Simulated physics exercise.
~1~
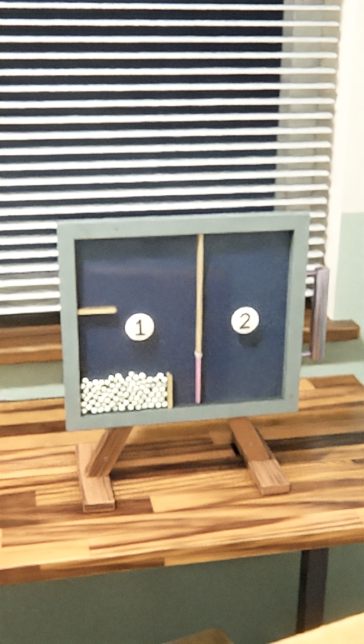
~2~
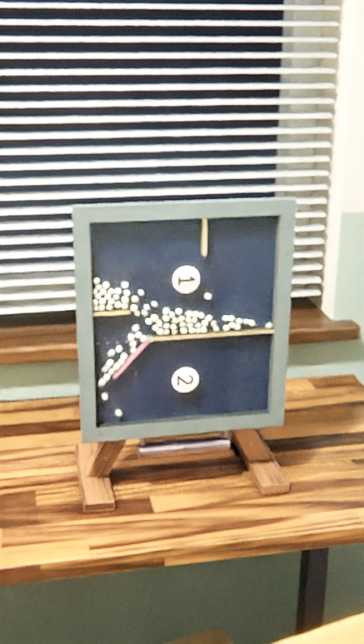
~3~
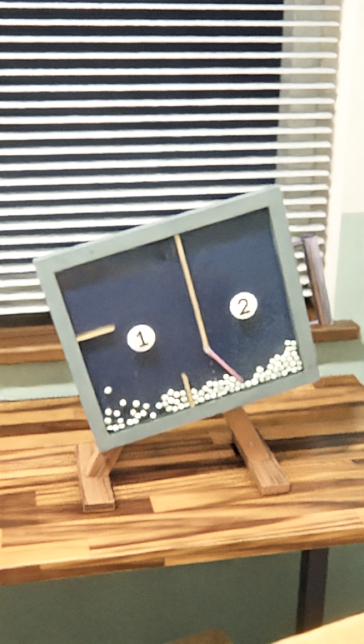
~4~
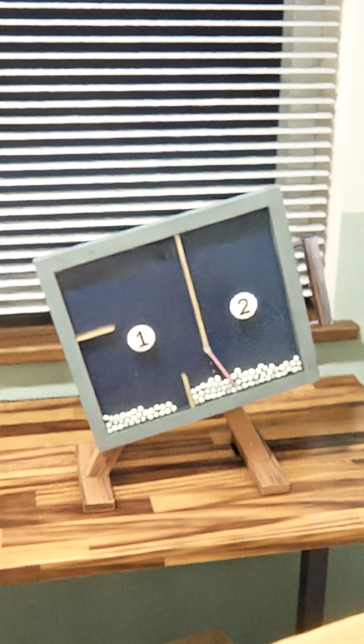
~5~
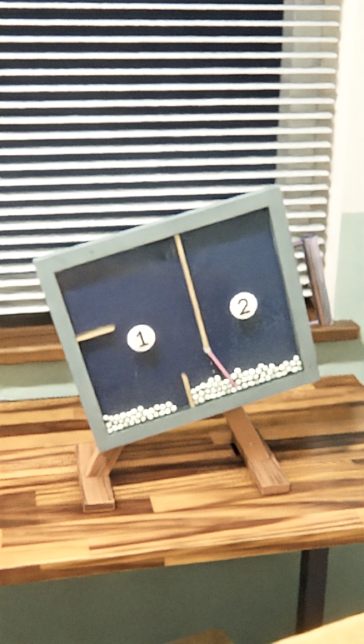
The clip shows a framed puzzle box of white beads on a wooden stand turning clockwise onto its side, beads spilling past a small pink flap, then swinging back beyond level to rest tilted anticlockwise, with plenty of beads settled along the bottom of both numbered sides.
